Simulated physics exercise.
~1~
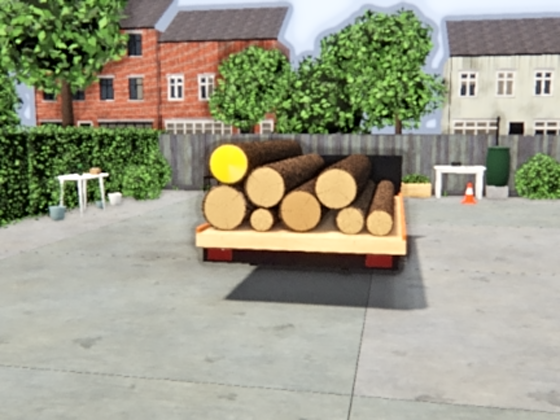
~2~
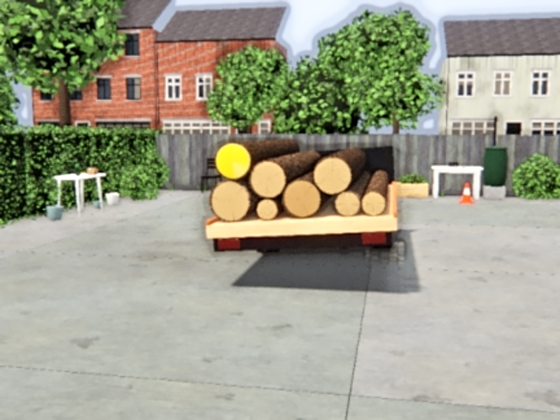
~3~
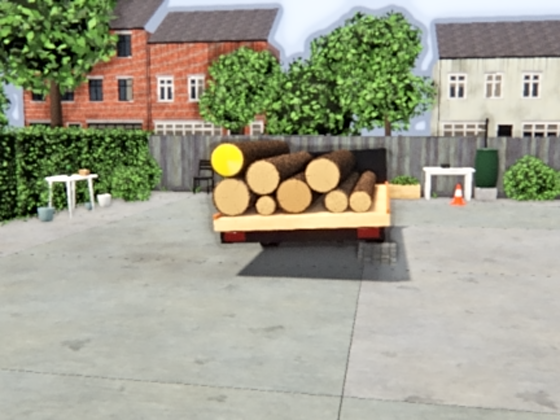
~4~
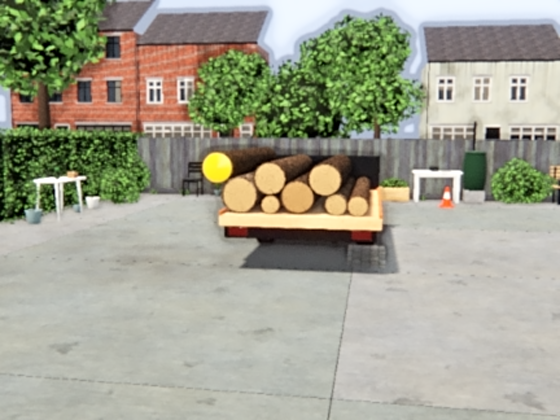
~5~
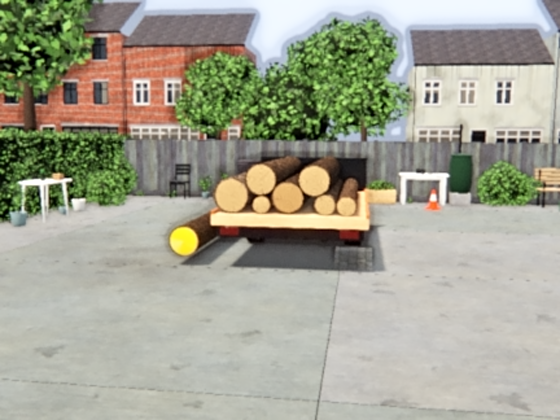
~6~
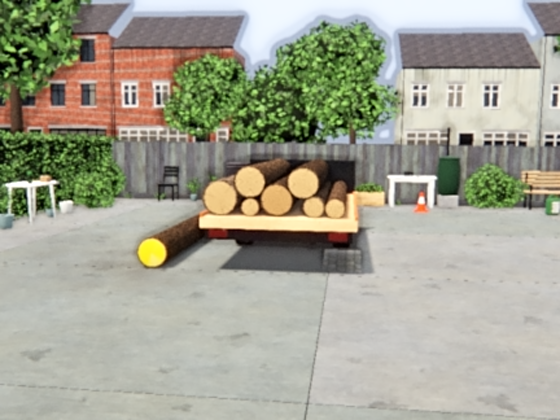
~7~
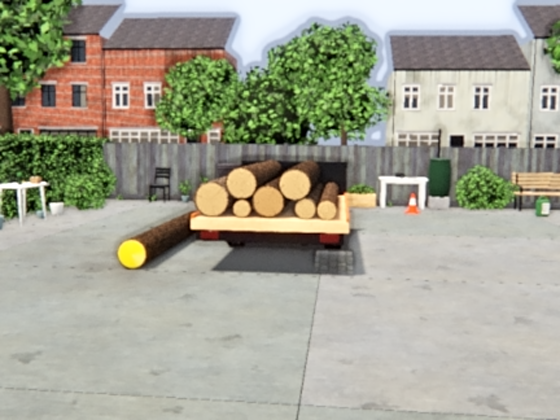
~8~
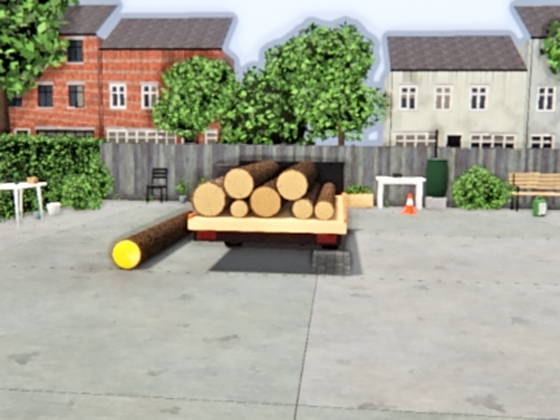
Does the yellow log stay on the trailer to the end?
No, the yellow log drops off the left side and ends up lying on the ground beside the trailer.
